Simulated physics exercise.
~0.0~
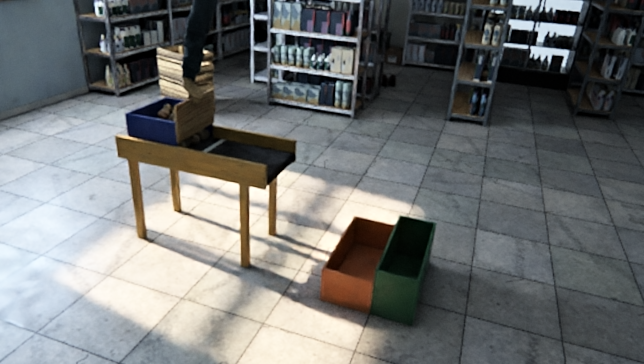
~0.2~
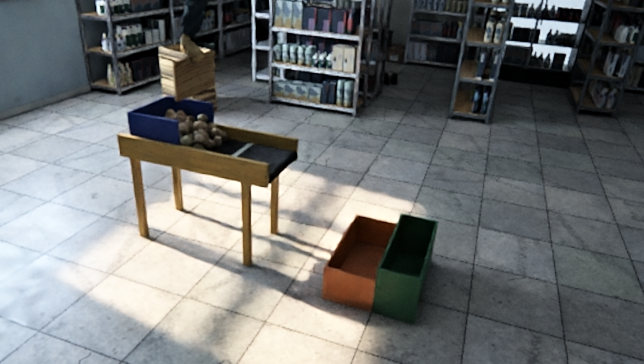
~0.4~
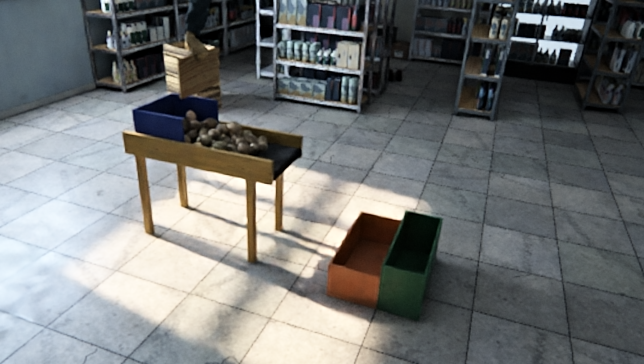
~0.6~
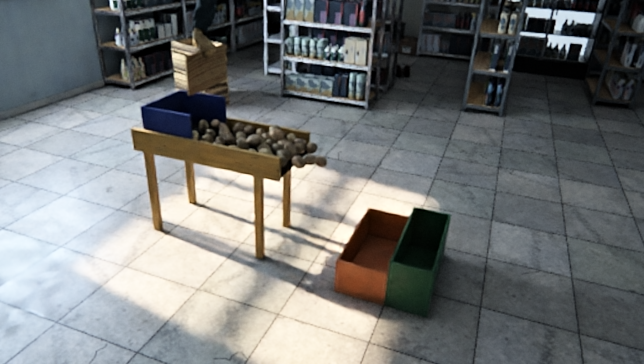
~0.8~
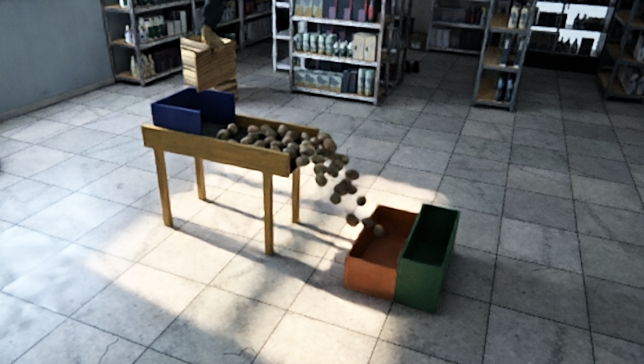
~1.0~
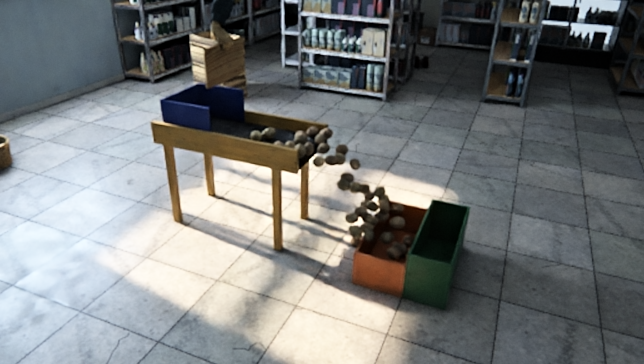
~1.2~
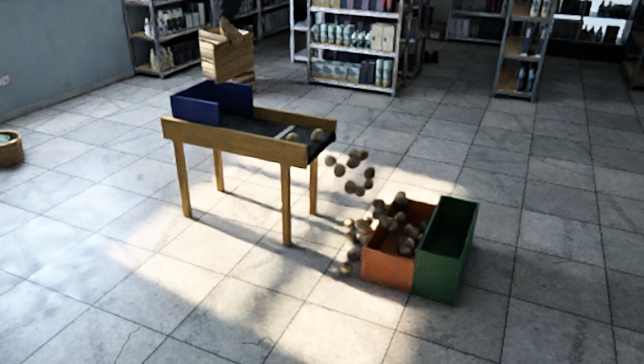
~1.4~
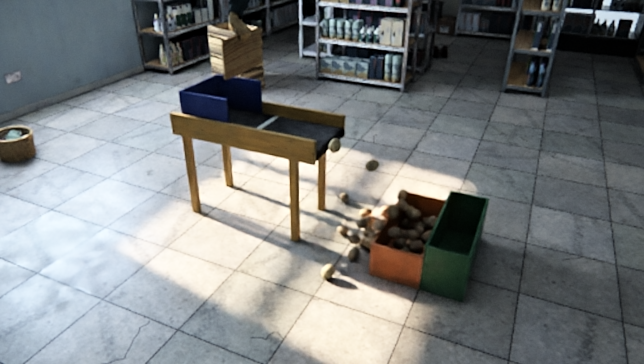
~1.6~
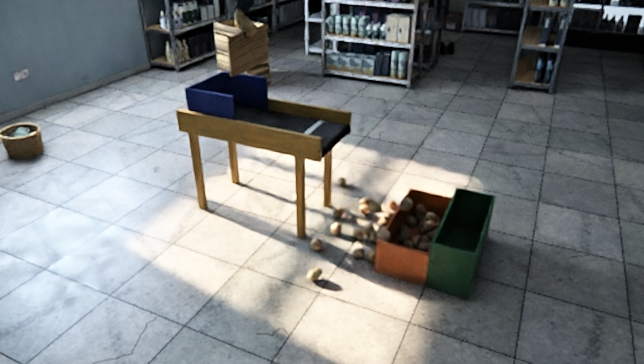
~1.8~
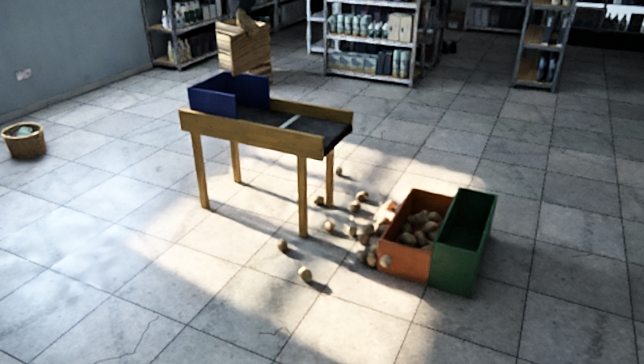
In a shop with stocked shelves, potatoes riding a belt off a table, dropping into an orange bin and scattering on the floor.
